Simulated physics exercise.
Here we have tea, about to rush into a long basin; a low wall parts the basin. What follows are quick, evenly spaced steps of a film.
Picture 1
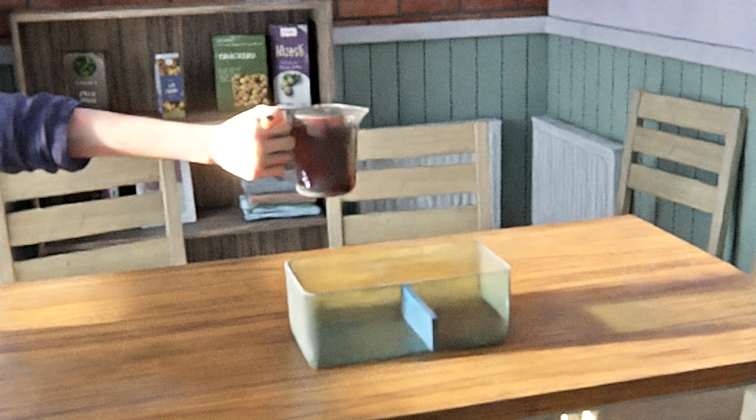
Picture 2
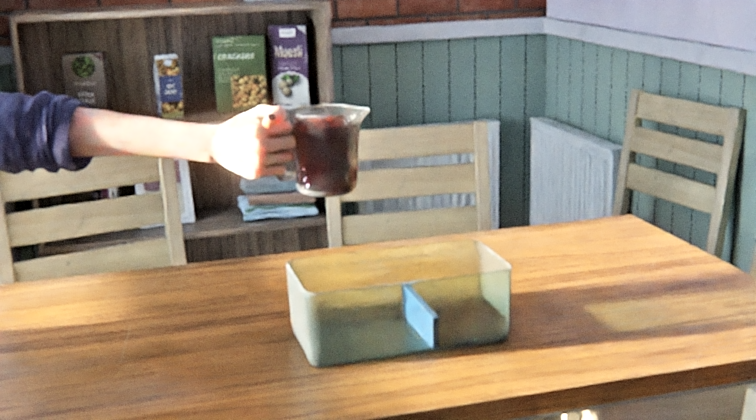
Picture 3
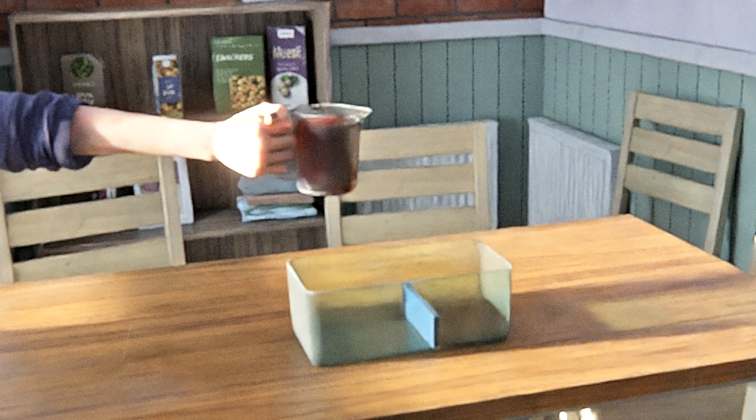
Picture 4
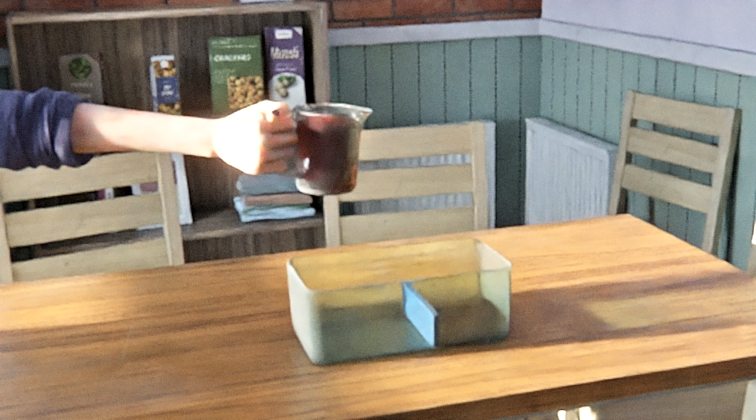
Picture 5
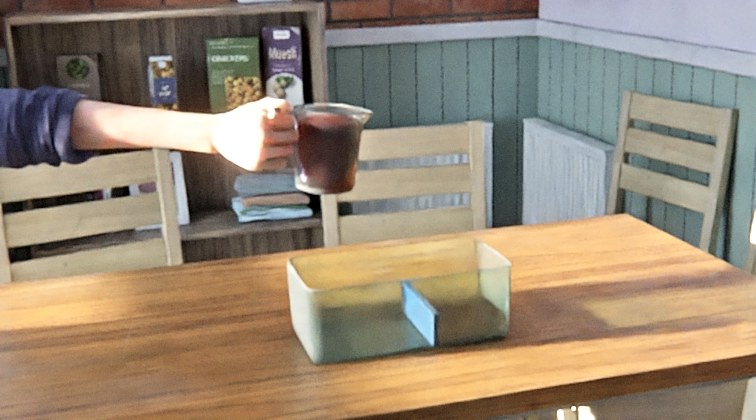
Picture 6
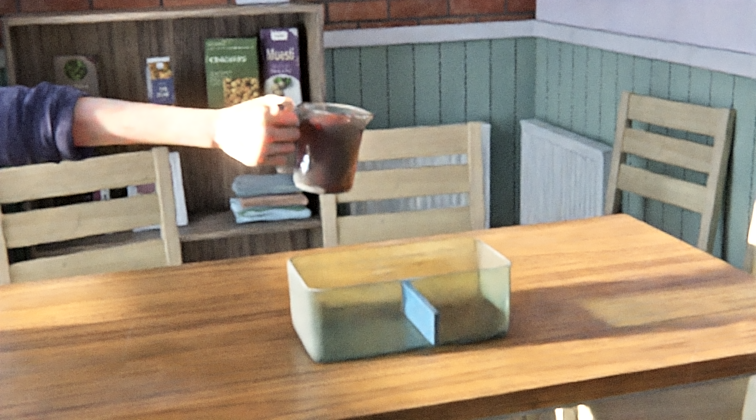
A hand reaching in from the left, in a dark blue sleeve, holds a clear jug of dark reddish-brown tea above a long translucent basin parted by a low blue wall. The basin sits on a wooden table, seen from slightly above, with pale chairs, shelves of food boxes and green panelling behind. The jug stays nearly level, then tilts slightly rightward, while the background shifts faintly left.
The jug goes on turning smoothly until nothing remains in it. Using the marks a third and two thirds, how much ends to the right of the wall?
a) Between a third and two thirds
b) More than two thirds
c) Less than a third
b.
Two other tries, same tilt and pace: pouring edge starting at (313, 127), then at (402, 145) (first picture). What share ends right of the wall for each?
5 %, then 95 %.
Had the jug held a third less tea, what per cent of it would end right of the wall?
Some 55 parts in a hundred, give or take.
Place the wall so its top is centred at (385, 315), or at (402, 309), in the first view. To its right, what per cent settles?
Well, it's close to 90 per cent for the first one, then 90 per cent for the other.
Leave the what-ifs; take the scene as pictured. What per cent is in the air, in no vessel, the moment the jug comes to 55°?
10 in a hundred.
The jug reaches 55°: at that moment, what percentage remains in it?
Roughly 85 %.
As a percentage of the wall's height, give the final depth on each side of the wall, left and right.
On the left roughly 10, on the right roughly 50.
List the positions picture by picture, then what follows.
The first picture shows tilt 0°; pouring edge (369, 109); surface from (291, 126) to (355, 120); the long basin's rim runs from (294, 278) to (494, 255); the wall's top is at (418, 301).
The second picture shows tilt 0°; pouring edge (370, 109); surface from (293, 125) to (357, 120).
The third picture shows tilt 1°; pouring edge (371, 109); surface from (294, 124) to (358, 120).
The fourth picture shows tilt 3°; pouring edge (373, 110); surface from (295, 124) to (359, 120).
The fifth picture shows tilt 6°; pouring edge (374, 111); surface from (297, 123) to (360, 119).
The sixth picture shows tilt 9°; pouring edge (376, 114); surface from (298, 123) to (363, 119).
A moment on, the jug is tipped part way and 86 per cent is still to pour, 1 is left of the wall and 1 right of it.
Next, the jug is tipped on its side and 42 per cent is still to pour, 1 is left of the wall and 34 right of it.
Then the jug is tipped on its side and 8 per cent is still to pour, 11 is left of the wall and 73 right of it.
Later the jug is tipped on its side and 1 per cent is still to pour, 22 is left of the wall and 75 right of it.
At rest 23 per cent lies left of the wall, 75 right of it and 2 outside.
